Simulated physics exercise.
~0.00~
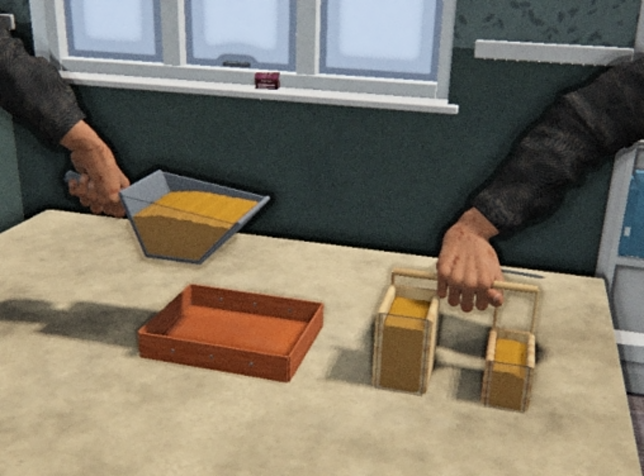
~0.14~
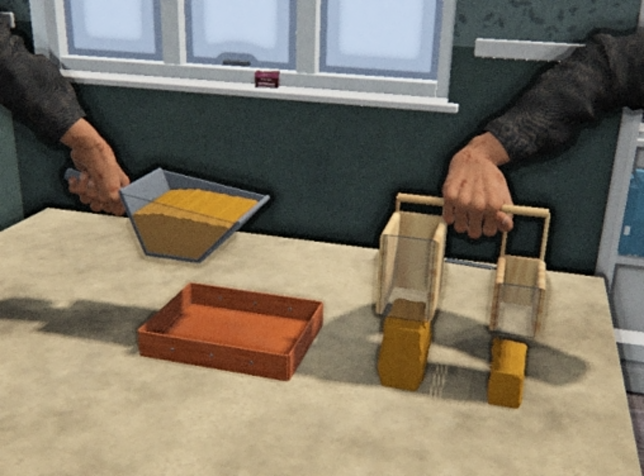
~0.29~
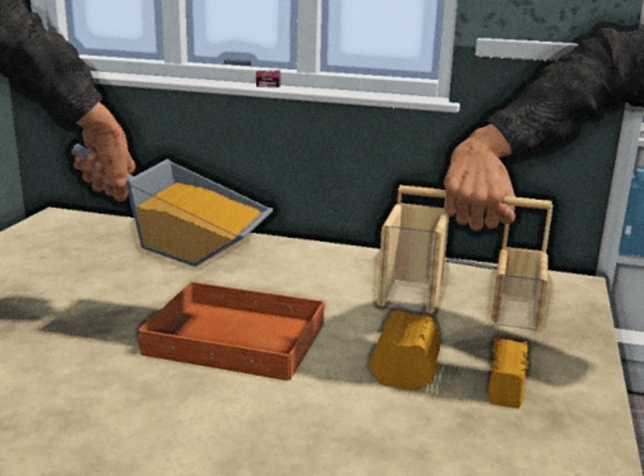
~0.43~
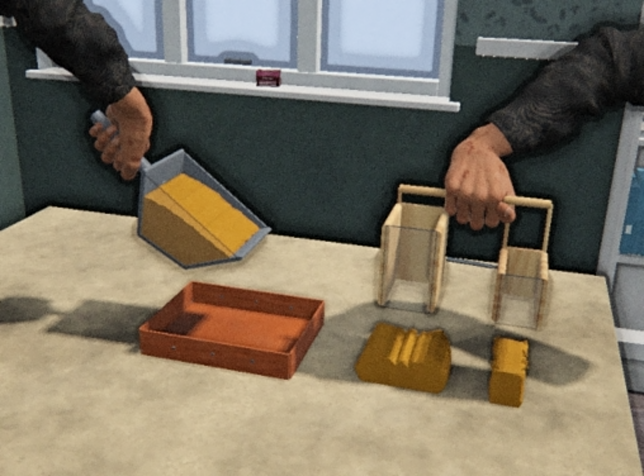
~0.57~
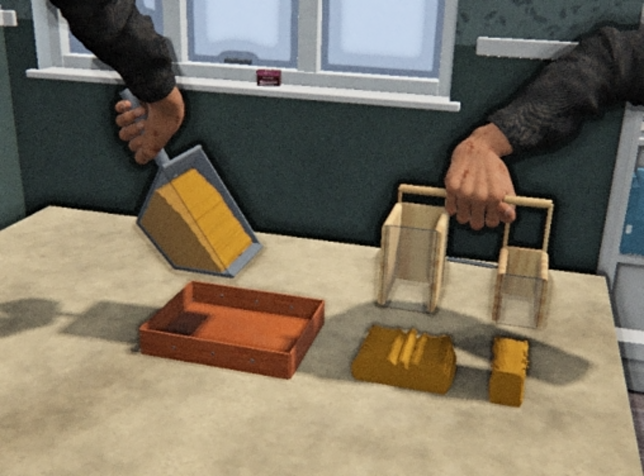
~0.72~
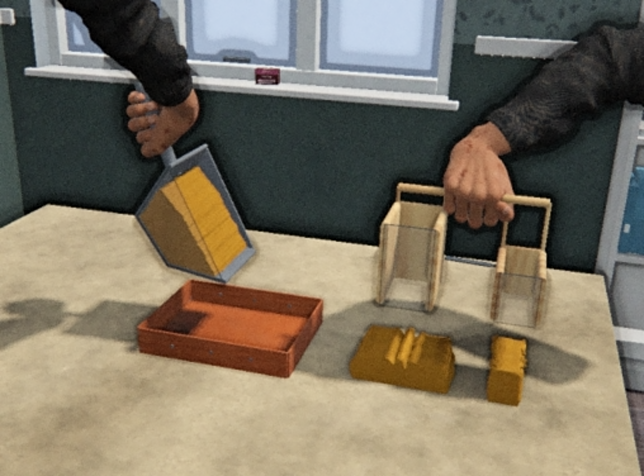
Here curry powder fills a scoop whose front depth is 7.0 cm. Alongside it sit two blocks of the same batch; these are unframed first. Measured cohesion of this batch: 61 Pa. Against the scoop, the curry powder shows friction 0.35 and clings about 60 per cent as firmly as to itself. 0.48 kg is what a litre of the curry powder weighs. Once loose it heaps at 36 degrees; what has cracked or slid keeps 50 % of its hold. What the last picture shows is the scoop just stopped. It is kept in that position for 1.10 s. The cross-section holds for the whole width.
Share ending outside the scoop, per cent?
0 %.
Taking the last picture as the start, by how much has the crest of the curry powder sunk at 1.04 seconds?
I'd put it at close to 0.0 cm.
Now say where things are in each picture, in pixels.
The first frame shows lip at (236, 222), tilt 0 degrees; crest of the curry powder at (163, 216); block heights 11 cm, 6.1 cm (left to right).
The second frame shows lip at (236, 222), tilt 0 degrees; crest of the curry powder at (171, 215); block heights 11 cm, 6.1 cm (left to right).
The third frame shows lip at (240, 235), tilt 12 degrees; crest of the curry powder at (146, 208); block heights 8.4 cm, 6.1 cm (left to right).
The fourth frame shows lip at (239, 256), tilt 31 degrees; crest of the curry powder at (146, 198); block heights 5.6 cm, 6.1 cm (left to right).
The fifth frame shows lip at (232, 274), tilt 49 degrees; crest of the curry powder at (158, 192); block heights 5.0 cm, 6.0 cm (left to right).
The sixth frame shows lip at (225, 280), tilt 57 degrees; crest of the curry powder at (161, 190); block heights 4.9 cm, 6.0 cm (left to right).
After 0.86 s, the scoop is at 57 degrees and 0 % has left it.
After 1.04 s, the scoop is at 57 degrees and 0 % has left it.
After 1.21 s, the scoop is at 57 degrees and 0 % has left it.
After 1.38 s, the scoop is at 57 degrees and 0 % has left it.
After 1.49 s, the scoop is at 57 degrees and 0 % has left it.
